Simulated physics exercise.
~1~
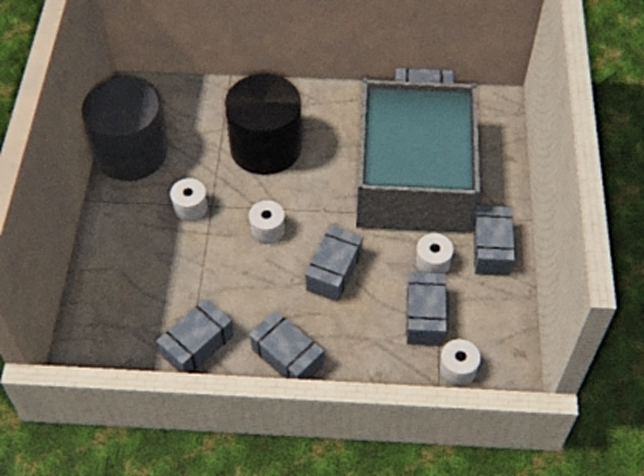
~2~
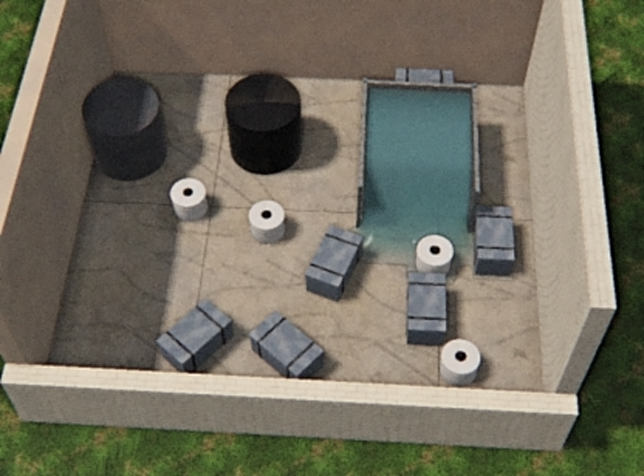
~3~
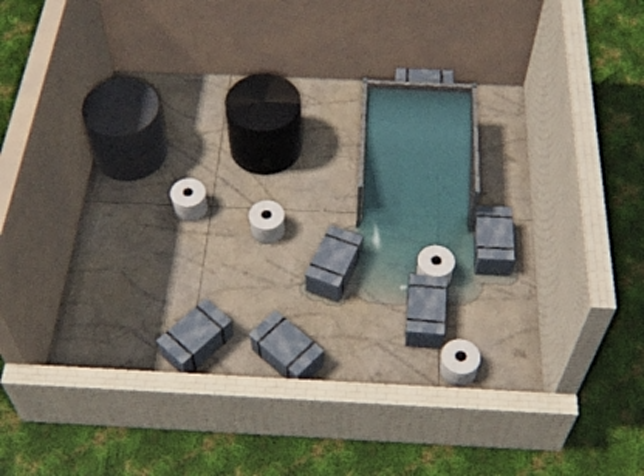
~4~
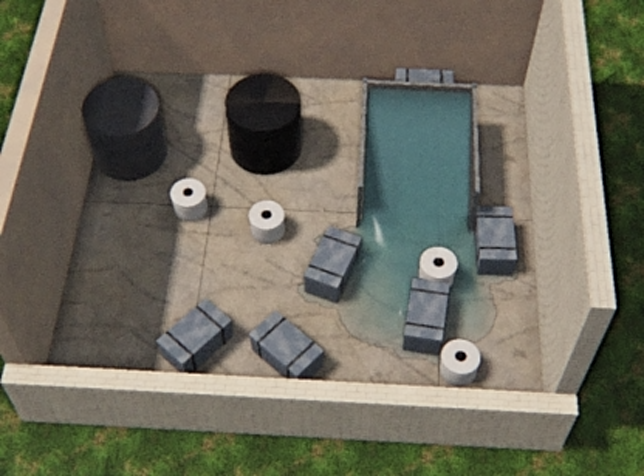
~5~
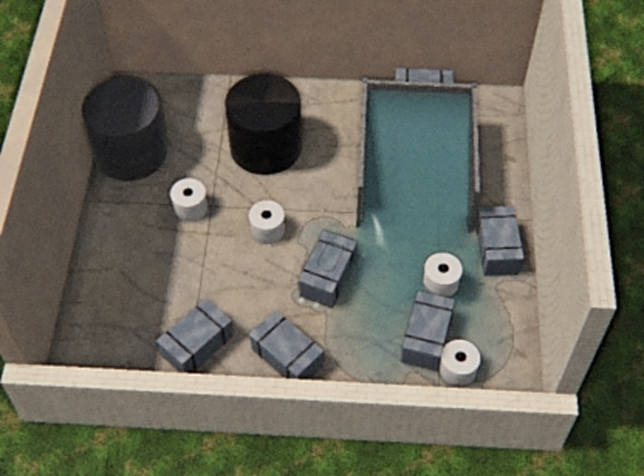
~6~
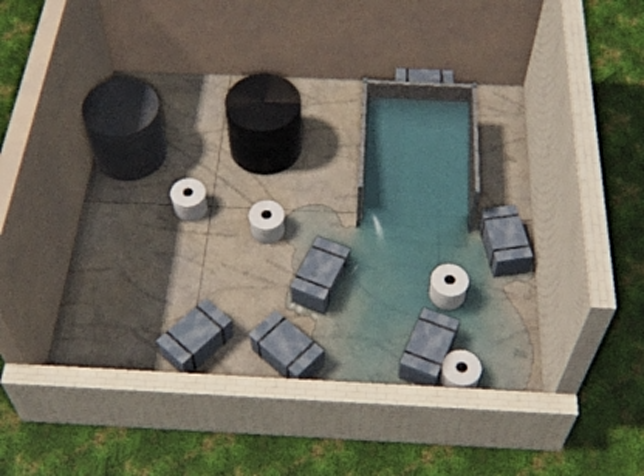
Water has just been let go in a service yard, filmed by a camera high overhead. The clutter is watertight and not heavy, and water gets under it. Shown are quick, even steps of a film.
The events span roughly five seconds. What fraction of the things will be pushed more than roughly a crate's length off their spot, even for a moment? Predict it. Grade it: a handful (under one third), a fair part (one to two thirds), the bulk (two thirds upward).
The bulk.
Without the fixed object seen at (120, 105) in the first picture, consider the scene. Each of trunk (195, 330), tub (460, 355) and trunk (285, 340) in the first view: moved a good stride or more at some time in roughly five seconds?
Taking them one at a time: The first traveled far, the second traveled far, the third traveled far.
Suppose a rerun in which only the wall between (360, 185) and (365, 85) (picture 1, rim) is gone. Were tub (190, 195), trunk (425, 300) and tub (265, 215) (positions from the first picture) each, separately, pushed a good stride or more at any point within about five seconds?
One after another: Goes the distance, then never gets that far, then goes the distance.
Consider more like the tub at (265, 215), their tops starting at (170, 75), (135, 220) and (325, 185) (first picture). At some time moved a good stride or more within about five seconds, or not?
In sequence: Doesn't go far, pushed clear, doesn't go far.
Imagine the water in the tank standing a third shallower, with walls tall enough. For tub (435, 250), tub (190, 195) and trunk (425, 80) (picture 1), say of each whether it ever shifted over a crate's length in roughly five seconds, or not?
The first did it, the next came up short, and the last came up short.
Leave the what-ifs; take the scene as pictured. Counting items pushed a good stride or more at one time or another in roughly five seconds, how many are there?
The count is 9.
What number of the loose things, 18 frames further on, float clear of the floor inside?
Counted: 4.
A moment on, 3 of 10 are well off their spots; 3 afloat.
Next, 5 of 10 are well off their spots; 4 afloat.
Later, 6 of 10 are well off their spots; 4 afloat.
In the end, 9 of 10 are well off their spots, and 9 have been at some point; 7 afloat.
